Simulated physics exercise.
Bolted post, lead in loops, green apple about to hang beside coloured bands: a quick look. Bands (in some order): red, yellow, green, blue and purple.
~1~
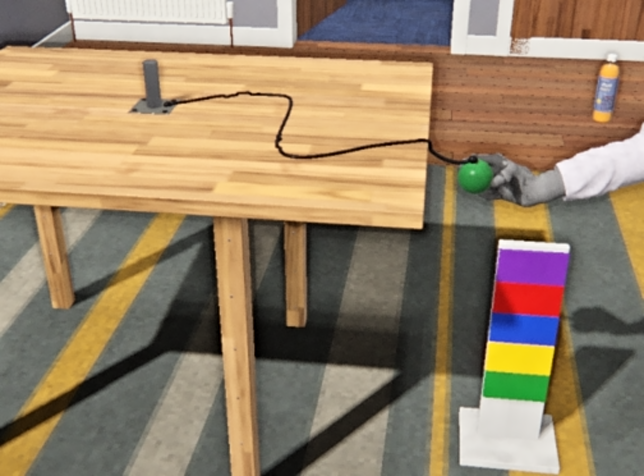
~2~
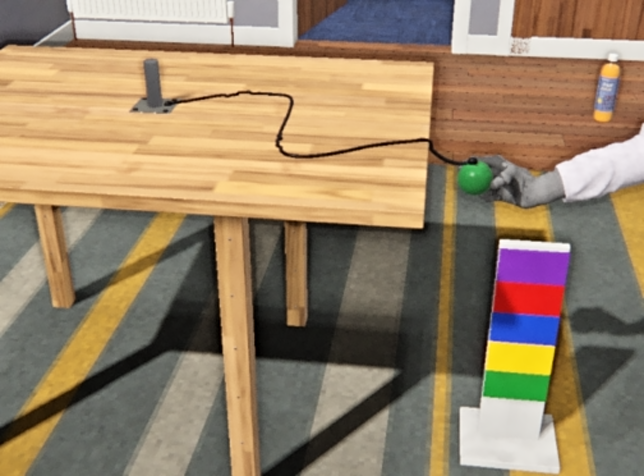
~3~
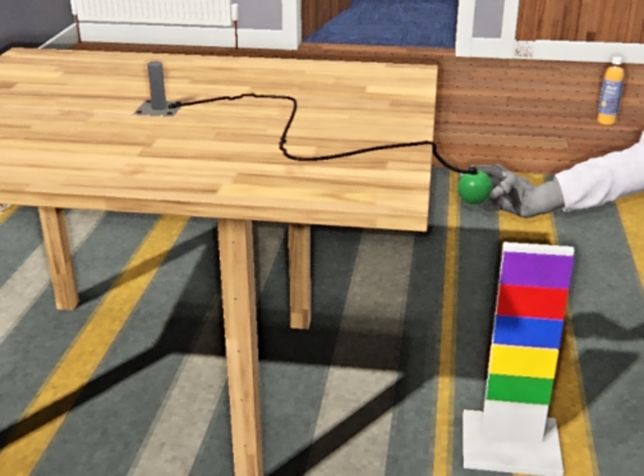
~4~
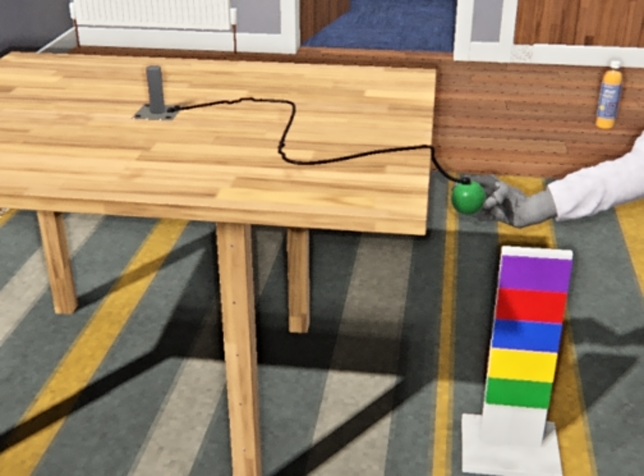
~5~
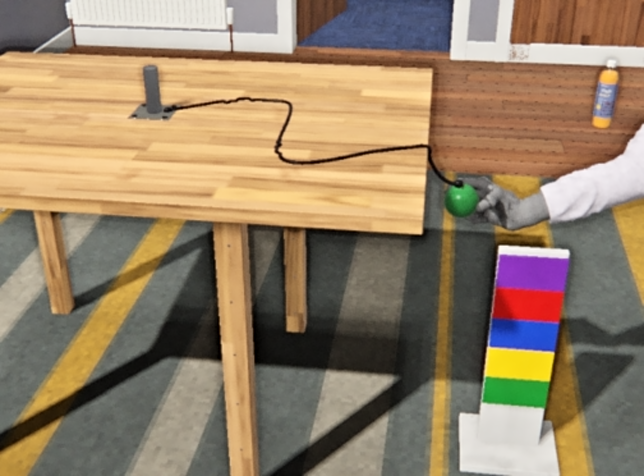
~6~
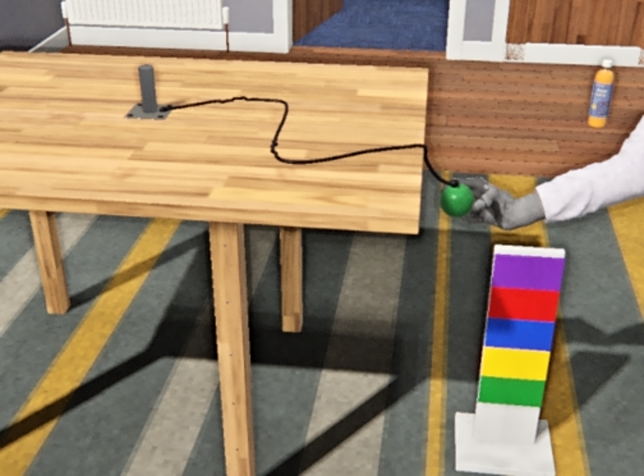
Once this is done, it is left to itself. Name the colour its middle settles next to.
Its middle settles next to yellow.
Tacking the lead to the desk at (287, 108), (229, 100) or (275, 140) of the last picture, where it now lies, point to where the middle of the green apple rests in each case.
Pixel places, try by try: (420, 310), (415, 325), (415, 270).
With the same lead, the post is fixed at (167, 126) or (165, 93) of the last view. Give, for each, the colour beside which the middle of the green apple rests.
First case: Green. Second case: Yellow.
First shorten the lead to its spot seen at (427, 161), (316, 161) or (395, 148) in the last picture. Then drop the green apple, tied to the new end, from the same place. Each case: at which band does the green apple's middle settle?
In order of the tries: Blue; then higher than all five; then red.
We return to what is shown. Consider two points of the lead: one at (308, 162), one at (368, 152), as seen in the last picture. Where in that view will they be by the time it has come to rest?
I'd put the first at about (421, 192) and the other at about (416, 243).
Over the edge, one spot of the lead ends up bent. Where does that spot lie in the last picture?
(273, 149).
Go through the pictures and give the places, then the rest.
Green apple (476, 177); purple (532, 269); red (528, 300); blue (524, 331); yellow (519, 360); green (516, 387), in the first frame.
Green apple (475, 178); lead through (208, 98) (280, 95) (285, 122) (293, 156) (386, 144), in the second frame.
Green apple (475, 188), in the third frame.
Green apple (469, 198); lead through (211, 104) (283, 102) (287, 129) (295, 163) (388, 151), in the fourth frame.
Green apple (462, 201), in the fifth frame.
Green apple (457, 201); lead through (204, 103) (275, 101) (280, 128) (288, 162) (381, 150), in the sixth frame.
Soon after, apple near (404, 347); level with yellow.
After that, apple near (417, 343); level with yellow.
In the end, apple near (409, 341); level with yellow. Its middle rests at the yellow band.
